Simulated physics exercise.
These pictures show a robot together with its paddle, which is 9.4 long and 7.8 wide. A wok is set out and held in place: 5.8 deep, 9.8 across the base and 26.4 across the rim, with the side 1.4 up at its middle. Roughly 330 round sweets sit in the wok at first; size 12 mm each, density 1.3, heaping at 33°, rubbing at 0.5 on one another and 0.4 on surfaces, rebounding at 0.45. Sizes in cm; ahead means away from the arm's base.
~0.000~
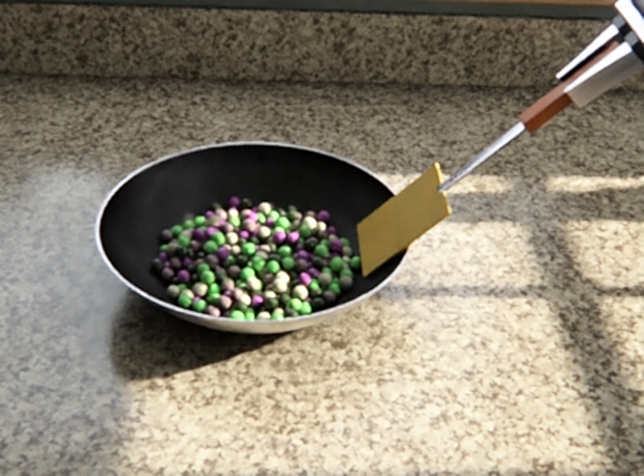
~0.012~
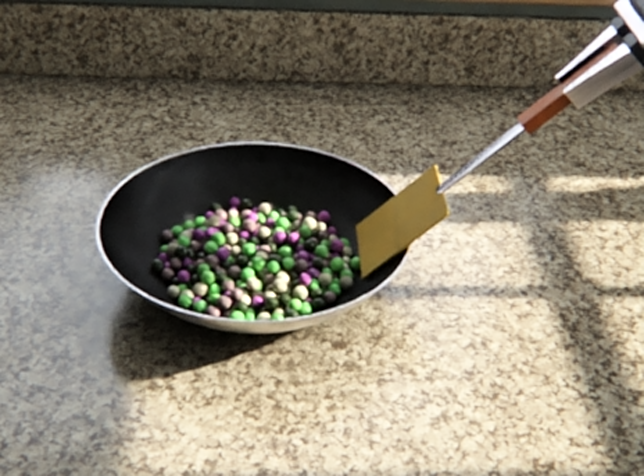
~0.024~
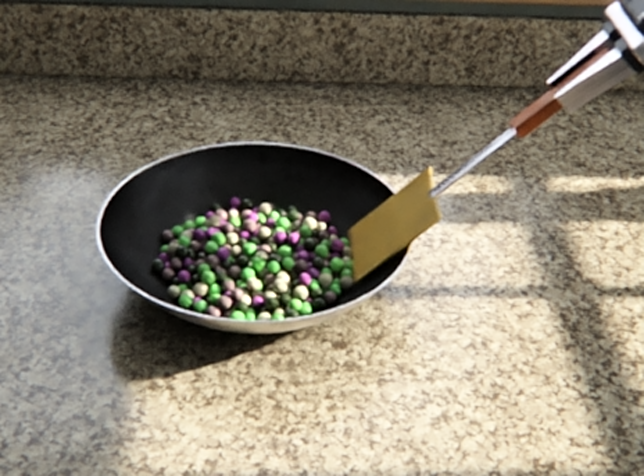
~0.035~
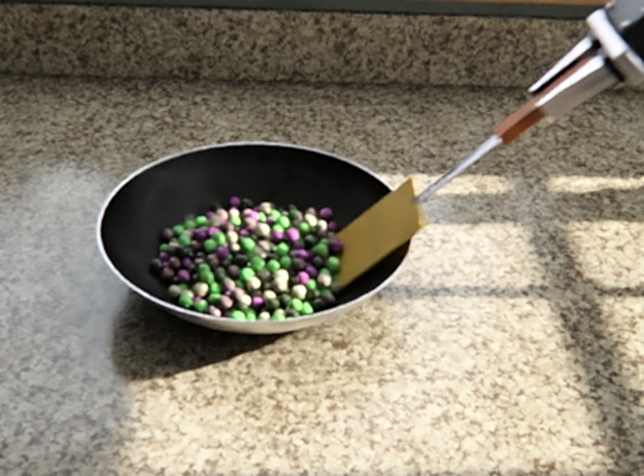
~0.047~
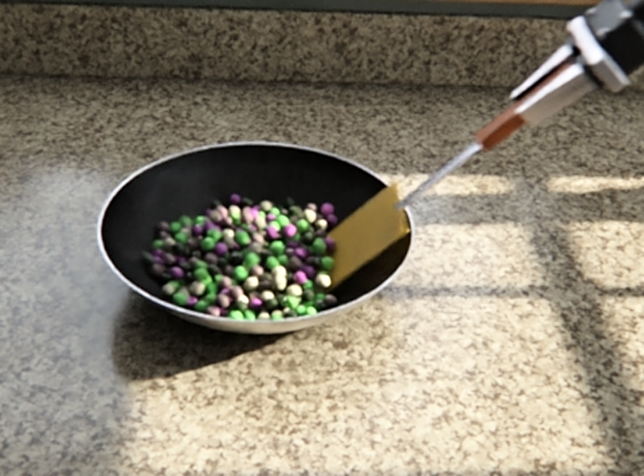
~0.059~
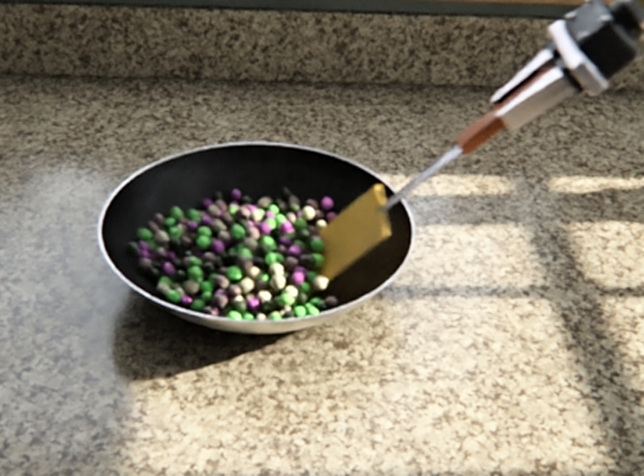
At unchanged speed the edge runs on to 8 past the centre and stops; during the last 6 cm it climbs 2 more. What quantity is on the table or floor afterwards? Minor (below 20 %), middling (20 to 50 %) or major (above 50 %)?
Middling.
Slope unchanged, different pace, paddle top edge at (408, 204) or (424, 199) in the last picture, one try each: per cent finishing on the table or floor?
Near 20 per cent in the first try and near 5 per cent in the second.
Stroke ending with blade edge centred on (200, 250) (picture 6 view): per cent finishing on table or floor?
Roughly 10 per cent.
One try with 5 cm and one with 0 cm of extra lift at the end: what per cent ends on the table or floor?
Result, in order: Approx. 25 % and 35 %.
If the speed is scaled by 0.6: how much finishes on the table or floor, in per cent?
Some 15 per cent.
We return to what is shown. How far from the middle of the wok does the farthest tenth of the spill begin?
Distance: Approx. 55 cm.
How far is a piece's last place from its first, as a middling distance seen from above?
Somewhere around 8 centimetres, I'd say.
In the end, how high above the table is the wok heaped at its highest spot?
5.0 cm.
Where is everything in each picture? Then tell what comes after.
In the first picture, the paddle top edge at (443, 188), sloping 46°; upper third of the load around (260, 255), from x 155 to 355, top at y 205; 326 in the wok.
In the second picture, the paddle top edge at (442, 188), sloping 46°; upper third of the load around (260, 255), from x 155 to 355, top at y 205.
In the third picture, the paddle top edge at (435, 193), sloping 46°; upper third of the load around (262, 256), from x 160 to 350, top at y 205.
In the fourth picture, the paddle top edge at (419, 200), sloping 46°; upper third of the load around (264, 255), from x 155 to 345, top at y 205.
In the fifth picture, the paddle top edge at (401, 205), sloping 46°; upper third of the load around (257, 253), from x 150 to 335, top at y 200.
In the sixth picture, the paddle top edge at (383, 208), sloping 46°; upper third of the load around (243, 248), from x 135 to 330, top at y 195; 326 in the wok.
After 0.09 s, sloping 46°, highest piece 7 above the table; 326 in the wok.
After 0.12 s, sloping 46°, highest piece 9 above the table; 322 in the wok, 4 on the blade or in flight.
After 0.33 s, sloping 46°, highest piece 18 above the table; 208 in the wok, 48 on the table or floor, 70 on the blade or in flight.
After 1.38 s, sloping 46°, highest piece 5 above the table; 208 in the wok, 118 on the table or floor.
In the end, 208 in the wok, 118 on the table or floor. That is 36 % on the table or floor.
